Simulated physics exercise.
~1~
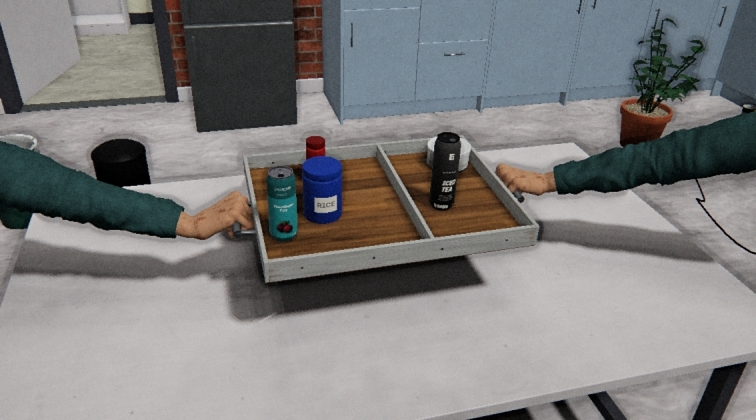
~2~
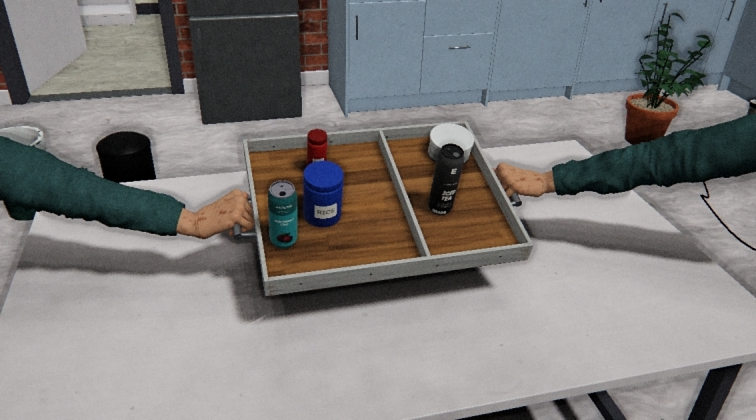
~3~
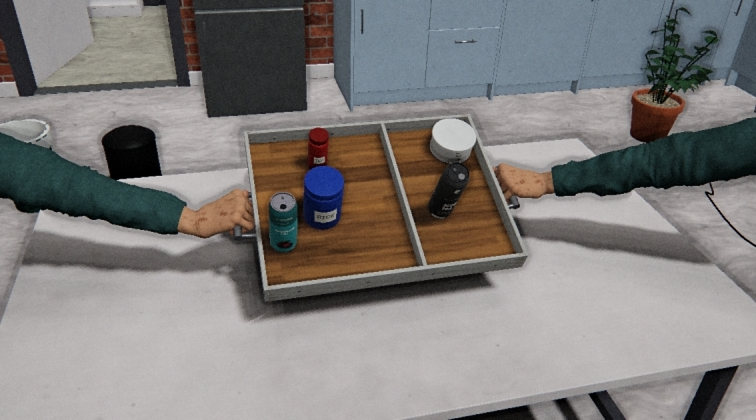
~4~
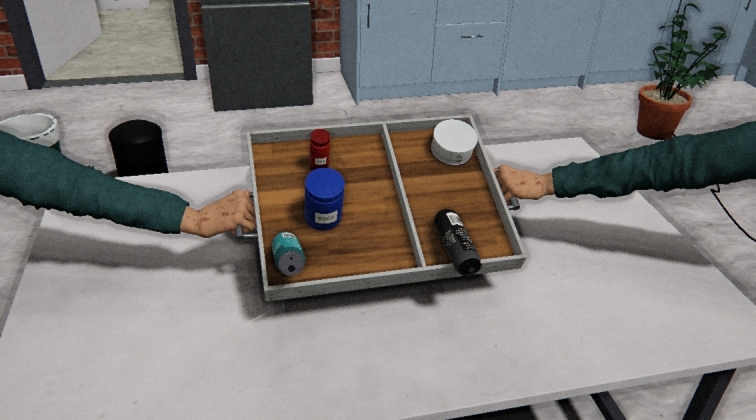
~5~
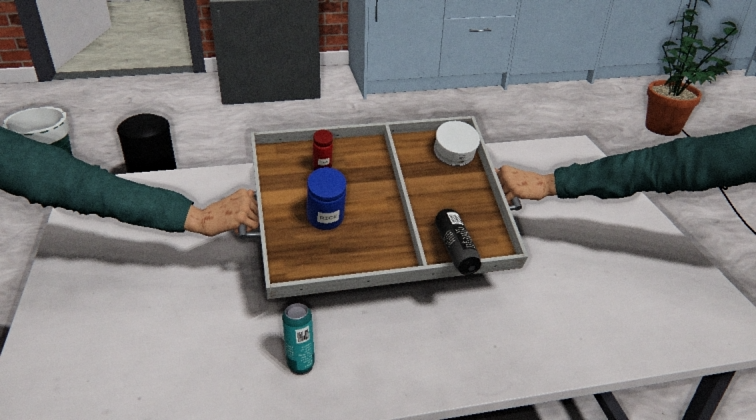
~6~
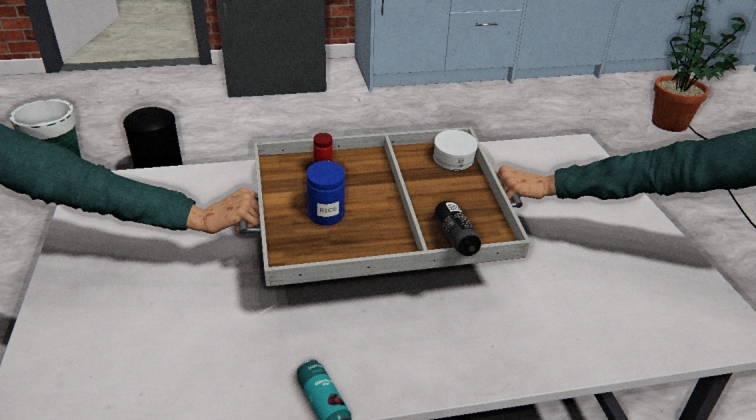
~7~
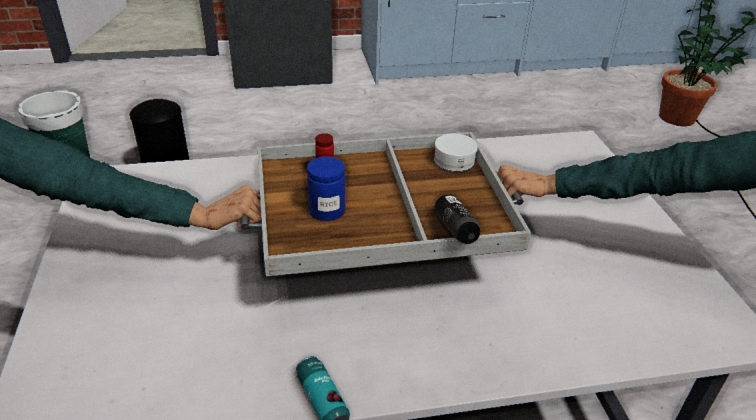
A turquoise can tumbles off a hand-held tray as it tips forward, then levels, leaving a black can toppled.
